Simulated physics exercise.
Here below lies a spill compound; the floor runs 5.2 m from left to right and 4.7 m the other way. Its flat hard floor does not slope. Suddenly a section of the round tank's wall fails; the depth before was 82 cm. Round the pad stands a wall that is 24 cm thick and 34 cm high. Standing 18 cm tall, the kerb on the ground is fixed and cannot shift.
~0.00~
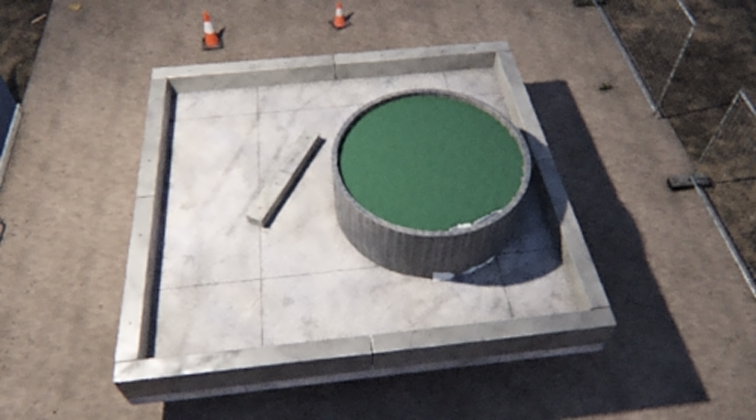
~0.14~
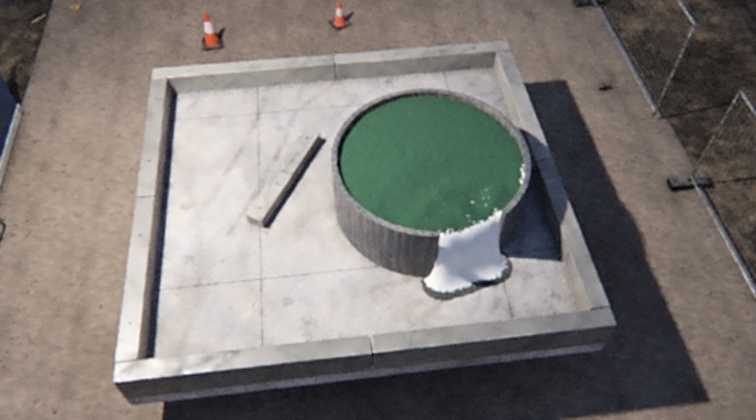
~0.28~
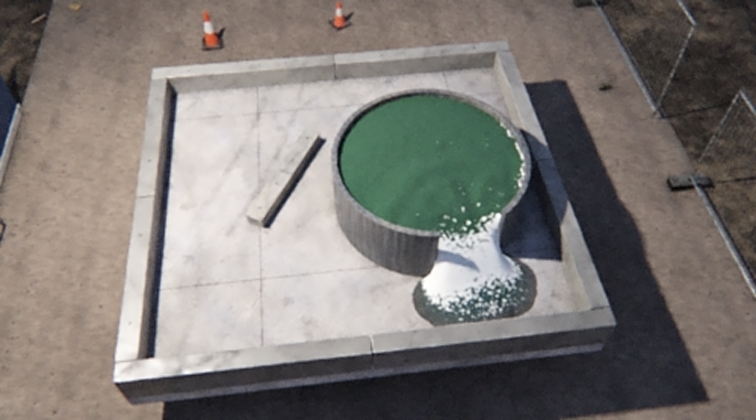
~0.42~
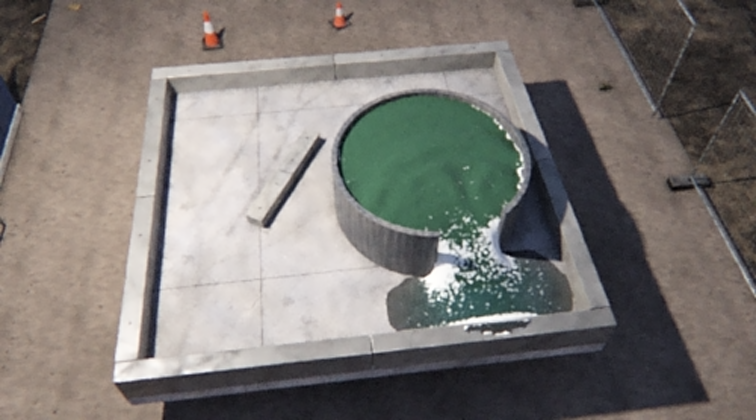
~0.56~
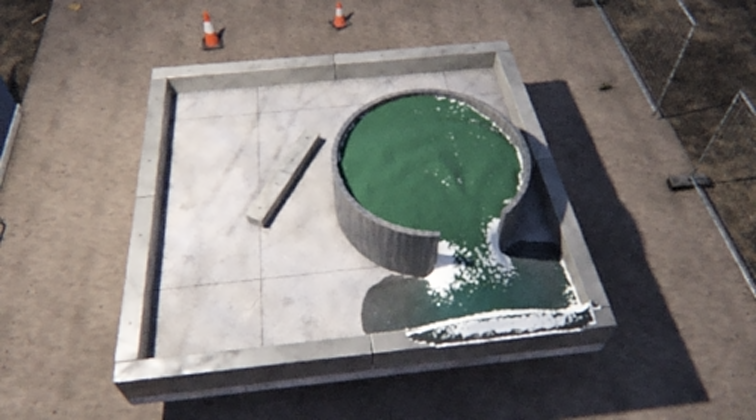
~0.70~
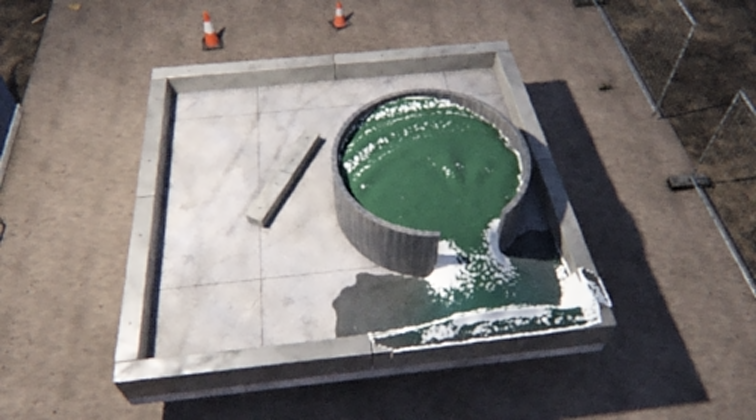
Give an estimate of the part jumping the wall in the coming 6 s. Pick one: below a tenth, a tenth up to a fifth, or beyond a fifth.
A tenth up to a fifth.
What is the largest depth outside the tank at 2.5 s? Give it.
I'd say near 48 centimetres.
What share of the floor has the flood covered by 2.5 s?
Covered: Roughly 55 %.
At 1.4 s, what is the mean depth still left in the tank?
About 59 centimetres on average.
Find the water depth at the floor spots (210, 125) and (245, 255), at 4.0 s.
You'd measure 3 cm at the first place and 3 cm at the other.
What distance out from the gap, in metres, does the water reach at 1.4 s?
Around 3.6 metres.
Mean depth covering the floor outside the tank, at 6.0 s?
Reading: Close to 10 cm.
After 1.1 s water covers 15 % of the floor and is deepest (62 cm) near (472, 334); 2 % is over the wall.
After 1.4 s water covers 25 % of the floor and is deepest (62 cm) near (458, 336); 4 % is over the wall.
After 2.5 s water covers 45 % of the floor and is deepest (48 cm) near (576, 323); 13 % is over the wall.
After 4.0 s water covers 70 % of the floor and is deepest (40 cm) near (576, 323); 15 % is over the wall.
After 6.0 s water covers 85 % of the floor and is deepest (29 cm) near (561, 324); 16 % is over the wall.
